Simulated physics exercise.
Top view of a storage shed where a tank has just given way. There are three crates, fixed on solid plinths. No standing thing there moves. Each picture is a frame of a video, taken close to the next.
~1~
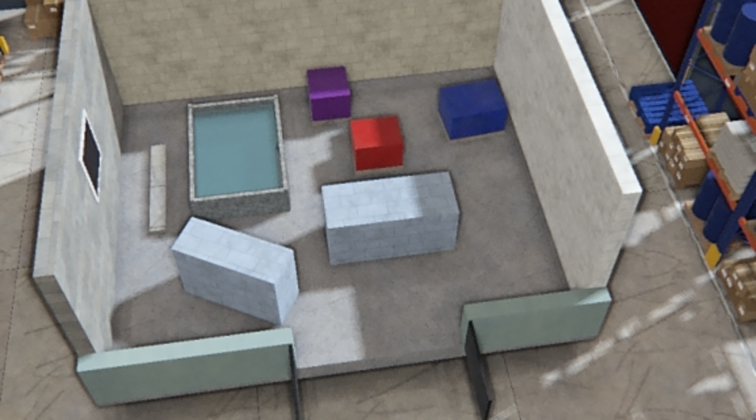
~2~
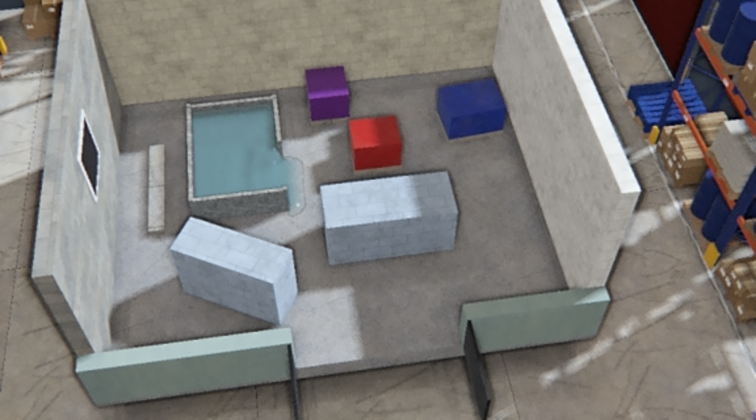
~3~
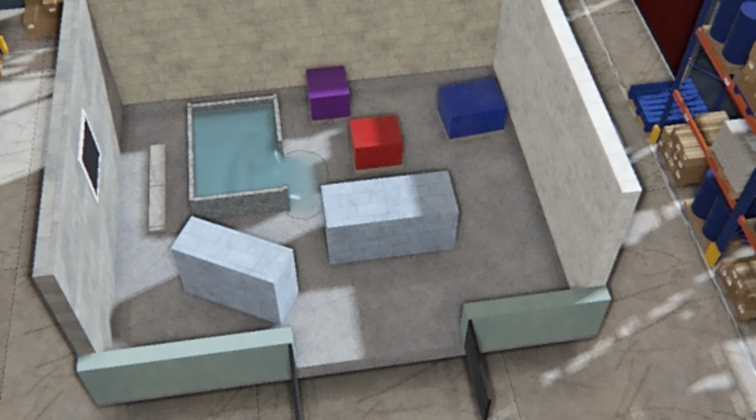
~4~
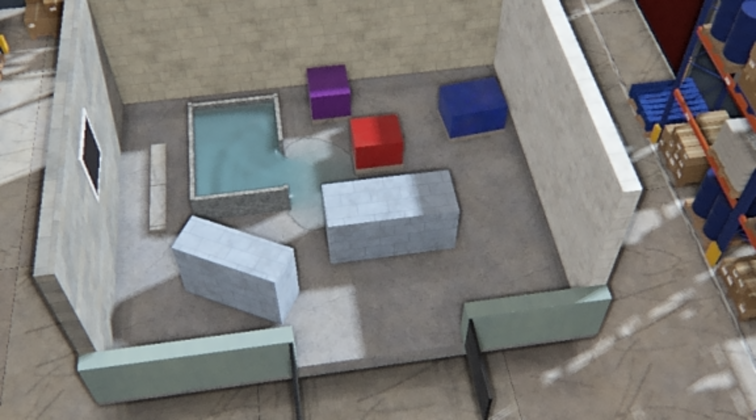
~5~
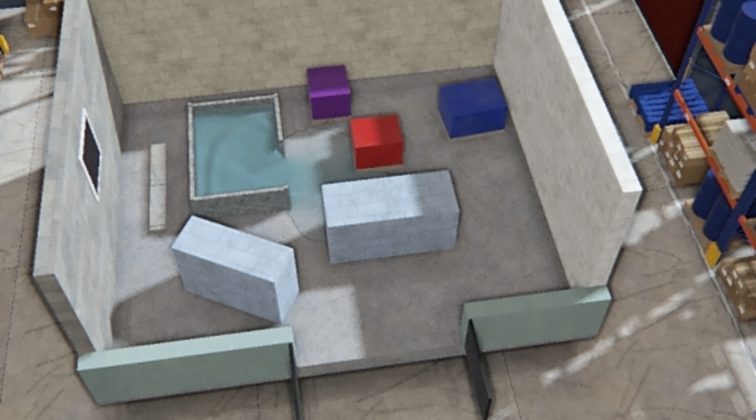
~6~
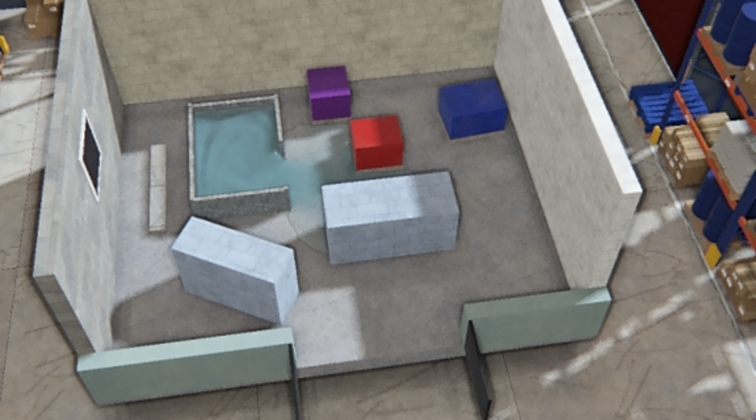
Water pours from a gap in the tank's right side and spreads across the floor.
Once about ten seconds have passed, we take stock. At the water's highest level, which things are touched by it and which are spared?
One by one: The red crate will be wet, the blue crate will be wet, the purple crate will be wet.
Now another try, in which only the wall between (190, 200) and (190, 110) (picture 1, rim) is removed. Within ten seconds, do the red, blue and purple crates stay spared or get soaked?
I'd expect the red crate remains untouched, the blue crate remains untouched, and the purple crate goes wet.
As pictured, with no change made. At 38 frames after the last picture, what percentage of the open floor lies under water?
Some 60 per cent.
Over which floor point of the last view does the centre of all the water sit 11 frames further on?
(313, 176).
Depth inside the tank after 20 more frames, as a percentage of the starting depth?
About 36 per cent.
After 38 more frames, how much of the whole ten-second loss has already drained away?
About 30 per cent.
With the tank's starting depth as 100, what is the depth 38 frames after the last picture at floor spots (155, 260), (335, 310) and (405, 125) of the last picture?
Roughly 0 per cent, 2 per cent and 14 per cent.
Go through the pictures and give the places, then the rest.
Still water in the open tank at (237, 149), in the first picture.
The front is at (298, 210), out from the gap at (282, 180), in the second picture.
The front is at (314, 157), out from the gap at (283, 180), in the third picture.
Water pours out at (284, 179) and has run to (351, 163), in the fourth picture.
Water pours out at (284, 179) and has run to a hidden place, in the fifth picture.
The front is at a hidden place, out from the gap at (284, 180), in the sixth picture.
A moment on, water covers 15 % of the floor; the red crate water round its plinth, the blue crate not reached, the purple crate water round its plinth.
Next, water covers 30 % of the floor; the red crate water round its plinth, the blue crate water round its plinth, the purple crate water round its plinth.
Then, water covers 40 % of the floor; the red crate water round its plinth, the blue crate water round its plinth, the purple crate water round its plinth.
Later, water covers 60 % of the floor; the red crate water round its plinth, the blue crate water round its plinth, the purple crate water round its plinth.
In the end, water covers 80 % of the floor; the red crate was topped, the blue crate was topped, the purple crate was topped.
